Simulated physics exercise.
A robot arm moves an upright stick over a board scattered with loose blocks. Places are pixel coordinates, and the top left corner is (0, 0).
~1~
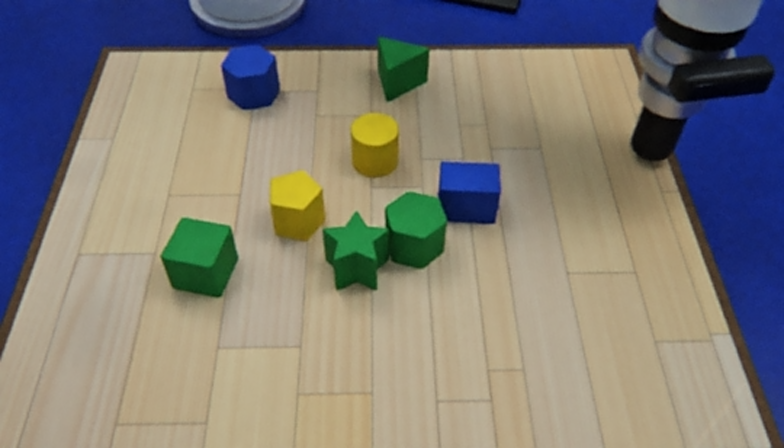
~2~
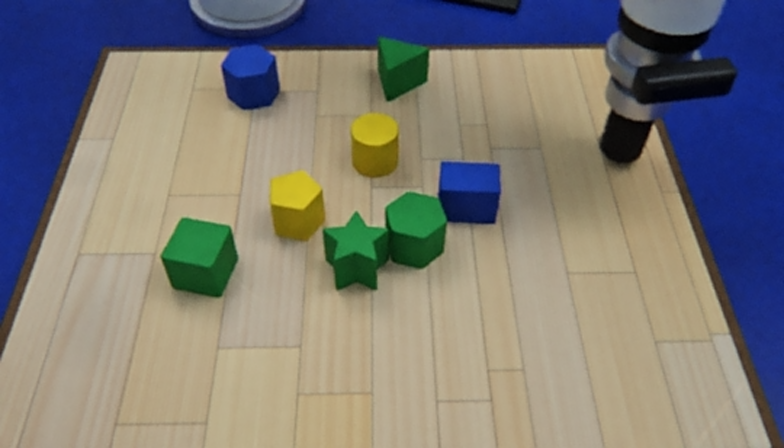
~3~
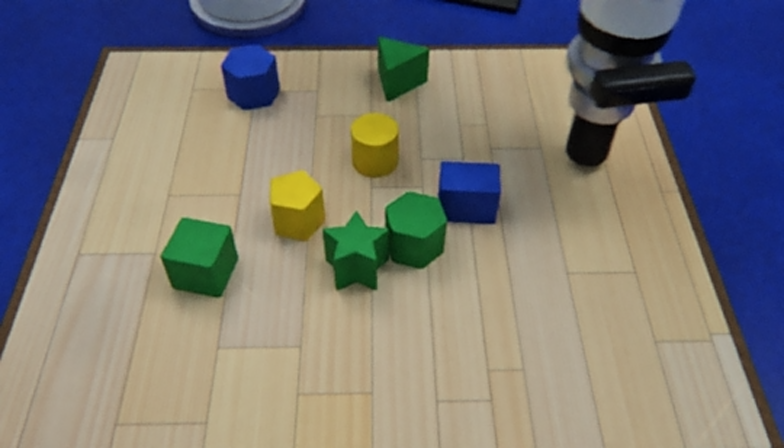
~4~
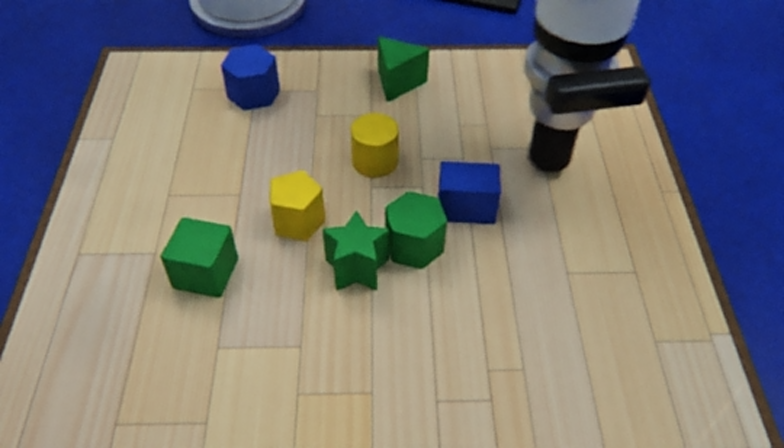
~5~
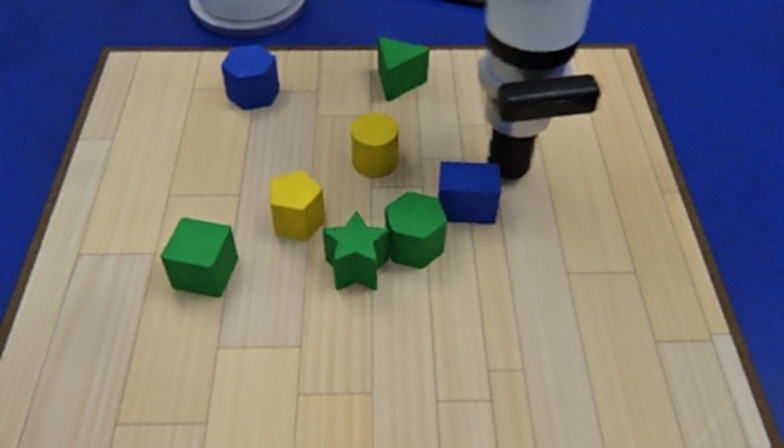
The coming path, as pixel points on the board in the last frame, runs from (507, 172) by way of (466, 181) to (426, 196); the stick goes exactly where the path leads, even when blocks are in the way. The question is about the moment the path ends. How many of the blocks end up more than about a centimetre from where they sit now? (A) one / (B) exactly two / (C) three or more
The answer is A.
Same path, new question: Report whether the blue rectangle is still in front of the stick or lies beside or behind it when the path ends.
I'm fairly sure the blue rectangle slides away from the front of the stick at some point.
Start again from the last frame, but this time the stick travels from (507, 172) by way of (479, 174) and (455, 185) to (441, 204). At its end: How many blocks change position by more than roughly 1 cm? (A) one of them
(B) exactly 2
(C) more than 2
I choose A.
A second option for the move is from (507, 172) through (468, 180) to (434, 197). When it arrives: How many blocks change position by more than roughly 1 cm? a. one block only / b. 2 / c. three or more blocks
The answer is a.
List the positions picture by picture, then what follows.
The first frame shows lower end of the stick at (651, 148), tops of blocks, green six-sided block at (416, 213), blue rectangle at (470, 176).
The second frame shows stick at (620, 150), blocks as before.
The third frame shows stick at (586, 153), blocks as before.
The fourth frame shows stick at (549, 158), blocks as before.
The fifth frame shows stick at (509, 165), green six-sided block at (416, 213), blue rectangle at (470, 176).
What follows on the original path. Halfway along, stick at (467, 174); blue rectangle at (469, 180).
At the end, stick at (427, 189); green six-sided block not moved; blue rectangle at (466, 188), turned 25° anticlockwise.
